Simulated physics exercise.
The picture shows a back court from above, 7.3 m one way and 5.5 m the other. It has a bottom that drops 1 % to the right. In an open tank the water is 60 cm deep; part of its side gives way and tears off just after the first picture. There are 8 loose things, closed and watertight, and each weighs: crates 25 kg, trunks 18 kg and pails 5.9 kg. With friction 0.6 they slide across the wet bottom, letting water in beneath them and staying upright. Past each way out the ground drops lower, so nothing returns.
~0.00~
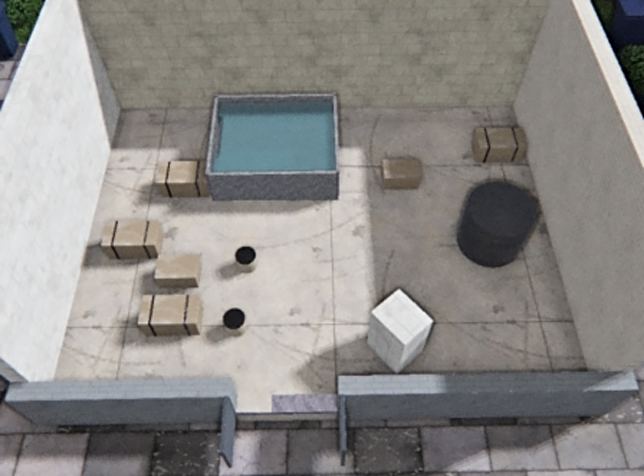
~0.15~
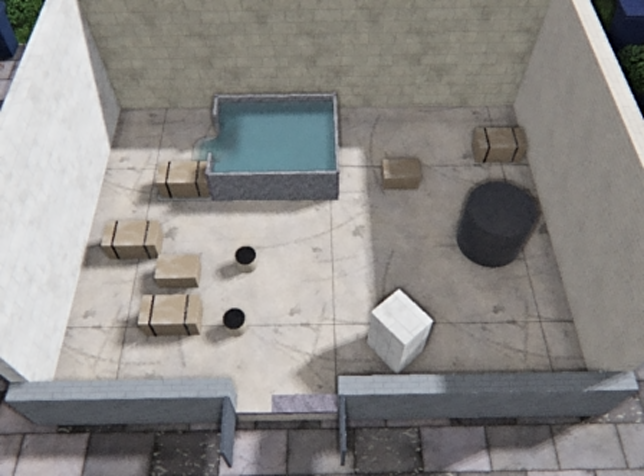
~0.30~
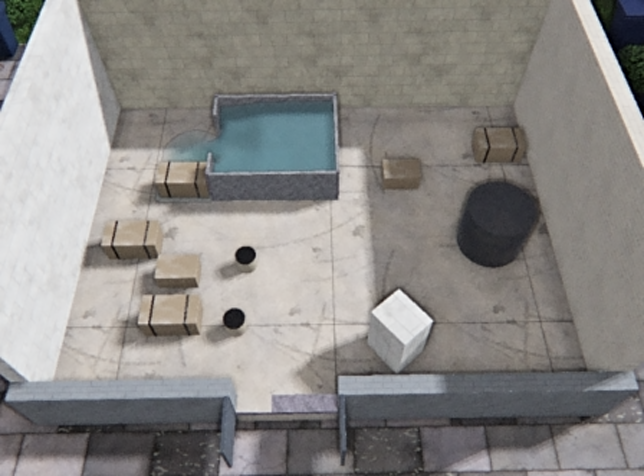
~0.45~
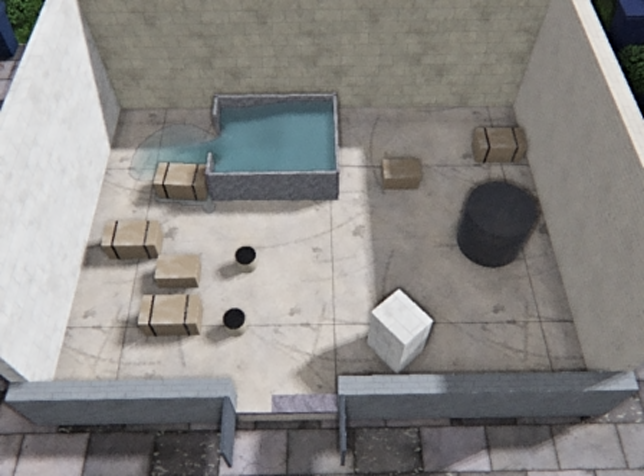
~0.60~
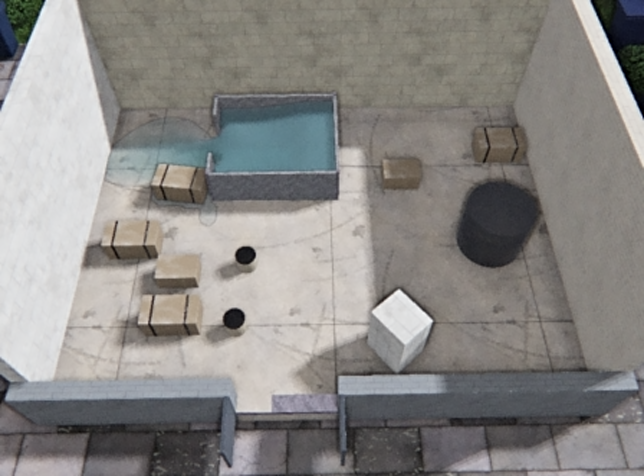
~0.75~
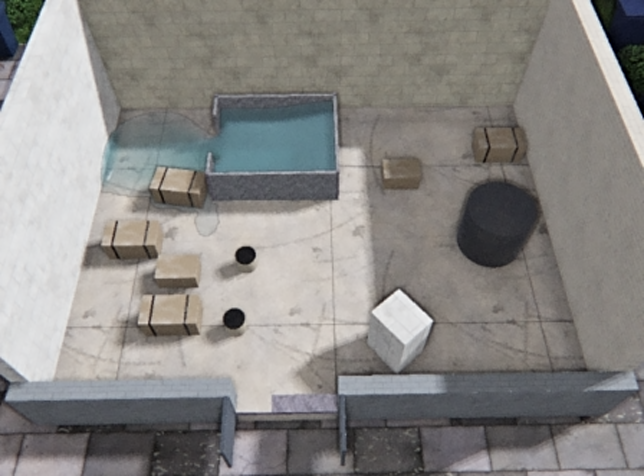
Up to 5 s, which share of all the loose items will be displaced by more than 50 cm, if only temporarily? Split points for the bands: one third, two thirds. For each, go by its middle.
It does not reach a third.
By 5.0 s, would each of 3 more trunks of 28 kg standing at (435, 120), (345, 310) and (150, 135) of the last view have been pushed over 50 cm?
One after another they come out inside the limit, inside the limit, above it.
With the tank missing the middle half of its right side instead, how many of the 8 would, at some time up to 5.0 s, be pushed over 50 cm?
In that case the number is 2.
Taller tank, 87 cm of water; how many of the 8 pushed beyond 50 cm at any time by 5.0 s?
Then 5 of them.
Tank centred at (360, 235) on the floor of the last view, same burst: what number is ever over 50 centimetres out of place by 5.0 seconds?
That gives 5 of them.
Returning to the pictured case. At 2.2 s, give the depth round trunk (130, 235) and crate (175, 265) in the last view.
First roughly 4 cm, second roughly 0 cm.
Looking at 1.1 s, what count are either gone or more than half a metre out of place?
Result: 0.
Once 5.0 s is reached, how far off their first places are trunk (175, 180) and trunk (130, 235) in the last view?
Respectively, 80 centimetres and 60 centimetres.
After 1.1 s 0 of 8 are over 50 cm from their spots; 0 afloat.
After 2.2 s 1 of 8 are over 50 cm from their spots; 0 afloat.
After 3.5 s 1 of 8 are over 50 cm from their spots; 0 afloat.
After 5.0 s 2 of 8 are over 50 cm from their spots, and 2 have been at some point; 0 afloat.
